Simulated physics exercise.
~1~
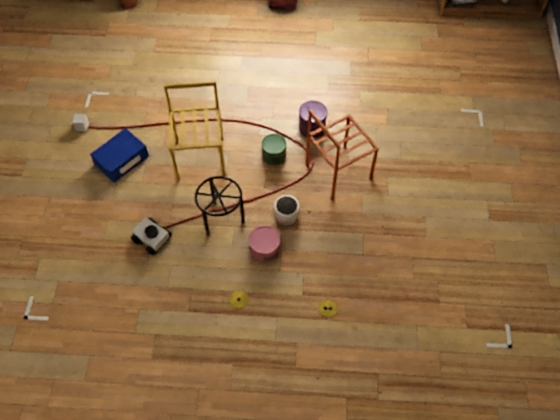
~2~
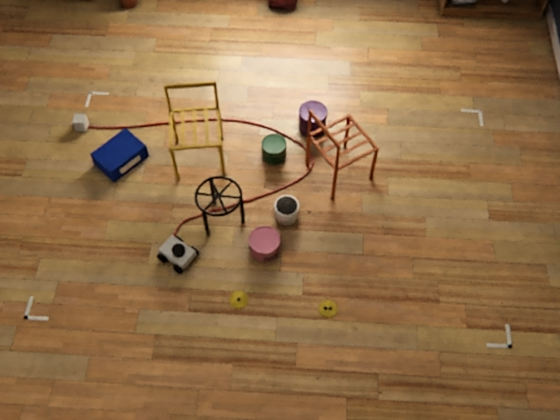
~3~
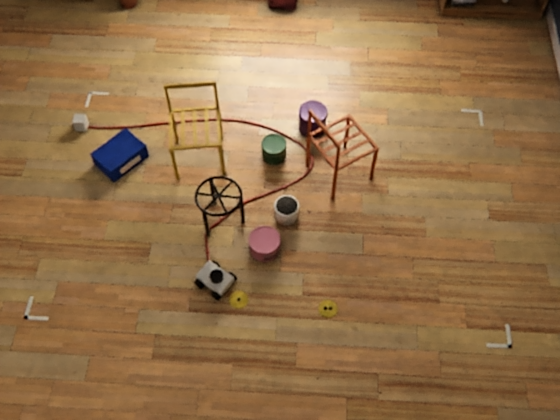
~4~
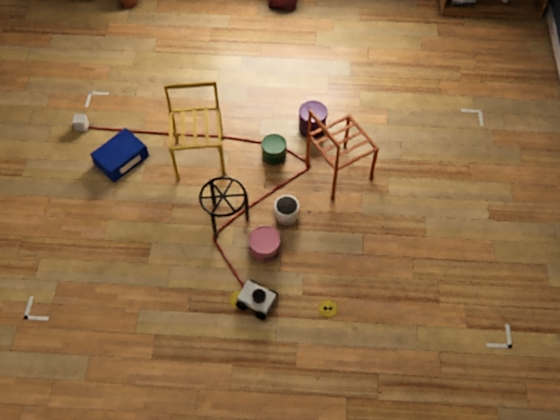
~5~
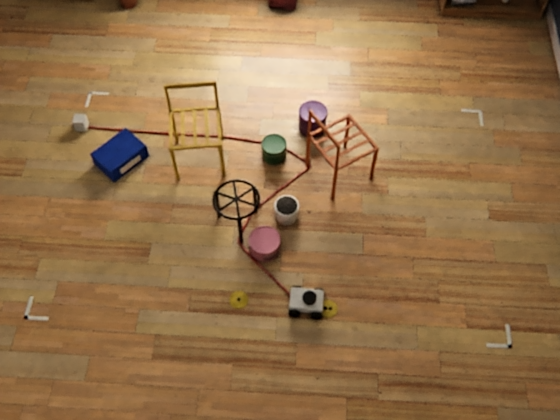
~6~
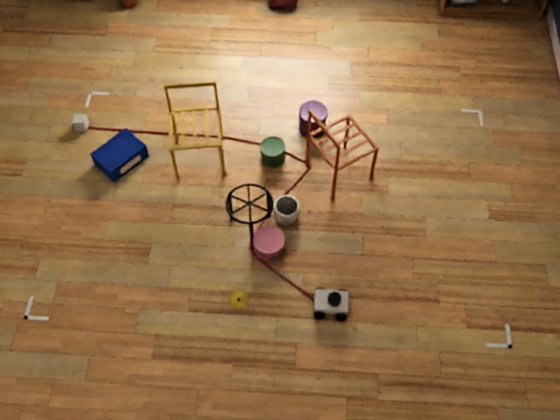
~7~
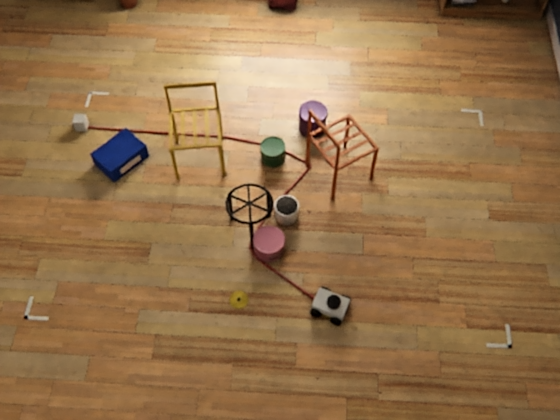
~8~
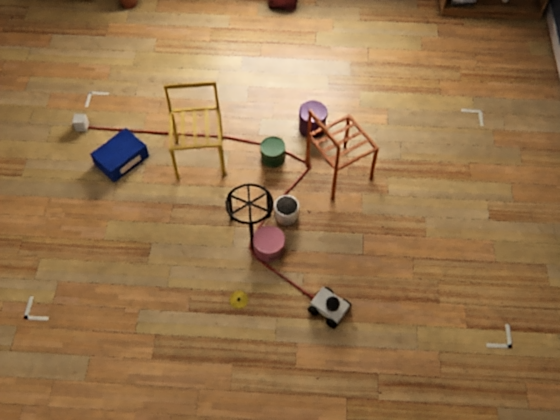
A yellow chair and other items stood around as a small cart trailing a red lead rolled down and right past two yellow marks, pulling the lead taut, dragging the black stool right and nudging the pink and green bins, then stopped, still plugged in.
